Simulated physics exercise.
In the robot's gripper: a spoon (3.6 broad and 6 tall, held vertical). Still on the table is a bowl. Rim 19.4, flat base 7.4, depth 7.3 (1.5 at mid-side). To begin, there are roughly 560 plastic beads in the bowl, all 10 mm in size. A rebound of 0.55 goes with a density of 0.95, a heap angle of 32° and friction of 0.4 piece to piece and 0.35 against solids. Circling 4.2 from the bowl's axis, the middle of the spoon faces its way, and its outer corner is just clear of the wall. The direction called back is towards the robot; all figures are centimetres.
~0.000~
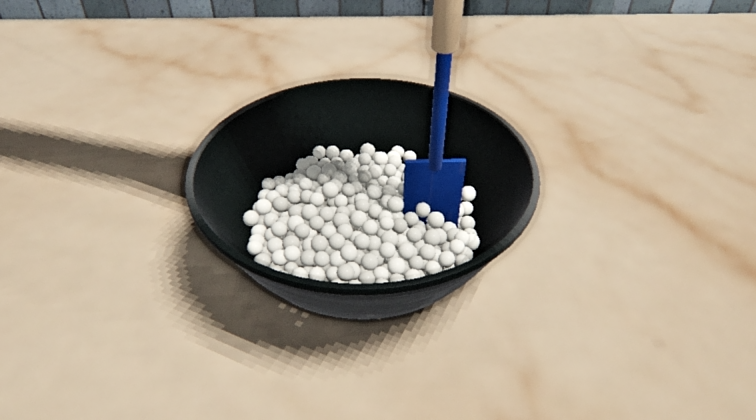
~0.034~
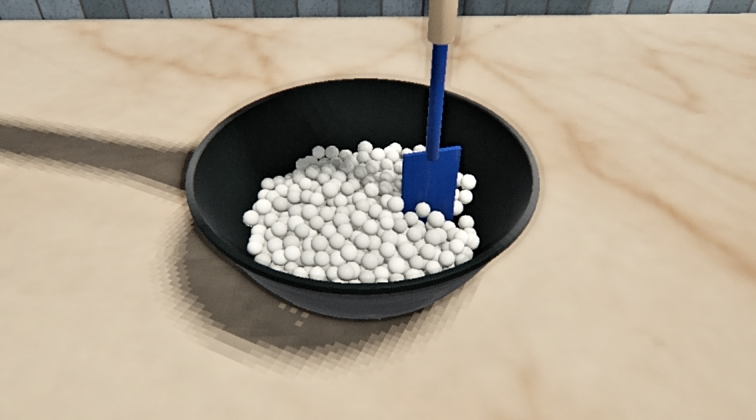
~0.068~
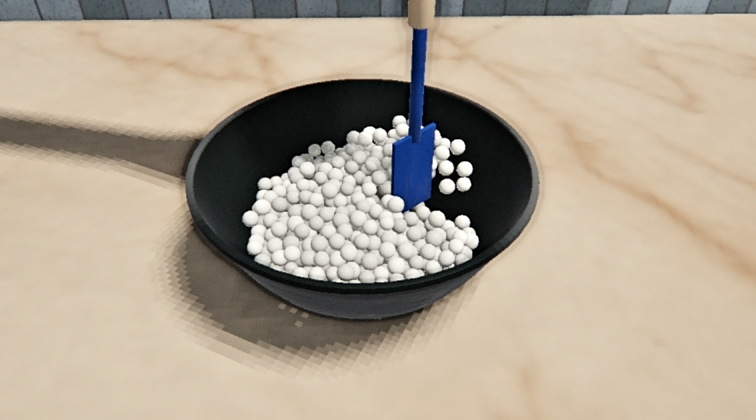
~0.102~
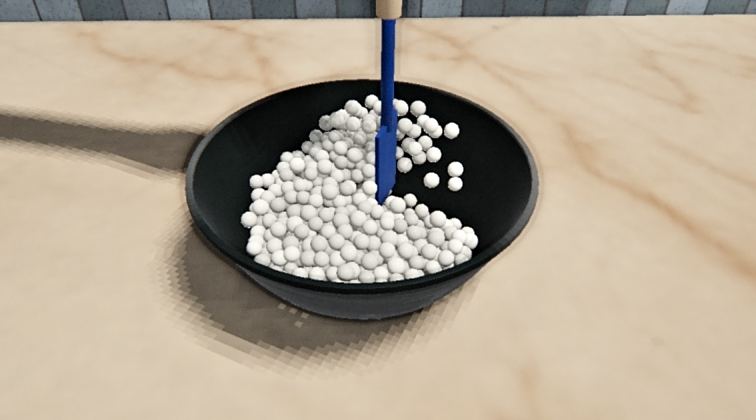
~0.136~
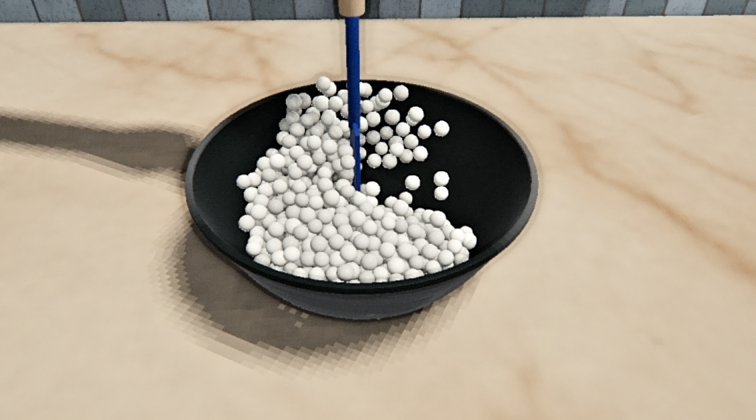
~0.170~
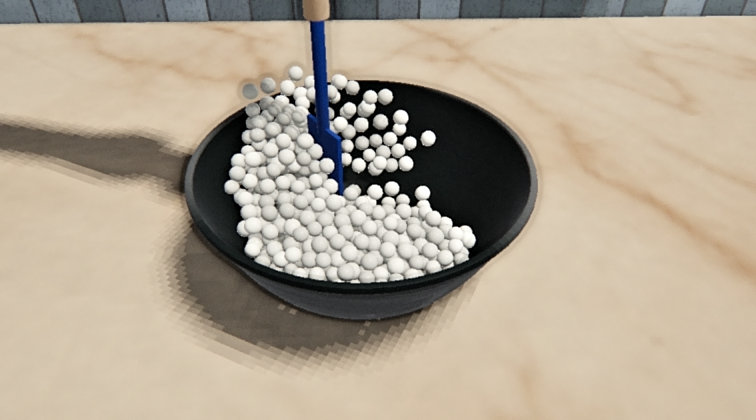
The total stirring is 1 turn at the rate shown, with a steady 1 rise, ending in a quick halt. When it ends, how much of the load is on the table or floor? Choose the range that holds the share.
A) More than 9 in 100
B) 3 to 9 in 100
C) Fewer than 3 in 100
B.
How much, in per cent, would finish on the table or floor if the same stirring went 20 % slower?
Estimated share: Near 0 %.
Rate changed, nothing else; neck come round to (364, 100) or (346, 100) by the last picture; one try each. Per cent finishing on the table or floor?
Around 0 and 0 percent, in that order.
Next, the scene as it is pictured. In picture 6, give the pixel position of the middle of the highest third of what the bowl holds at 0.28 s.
The top third is centred near (273, 230) in the last picture.
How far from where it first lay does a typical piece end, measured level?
Roughly 7 cm.
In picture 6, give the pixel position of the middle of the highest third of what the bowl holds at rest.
Roughly at pixel (427, 196).
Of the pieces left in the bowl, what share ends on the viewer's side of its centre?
Estimate: Some 50 %.
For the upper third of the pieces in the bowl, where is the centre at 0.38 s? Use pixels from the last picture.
The centre is roughly (427, 249).
After 0.28 s, 212° round, highest piece 10 above the table; 548 in the bowl, 1 on the table or floor, 11 in flight or on the tool.
After 0.38 s, 300° round, highest piece 9 above the table; 535 in the bowl, 15 on the table or floor, 10 in flight or on the tool.
After 0.63 s, 0° round, highest piece 7 above the table; 526 in the bowl, 34 on the table or floor.
After 1.33 s, 0° round, highest piece 7 above the table; 526 in the bowl, 34 on the table or floor.
At rest, 526 in the bowl, 34 on the table or floor. That is 6 % on the table or floor.
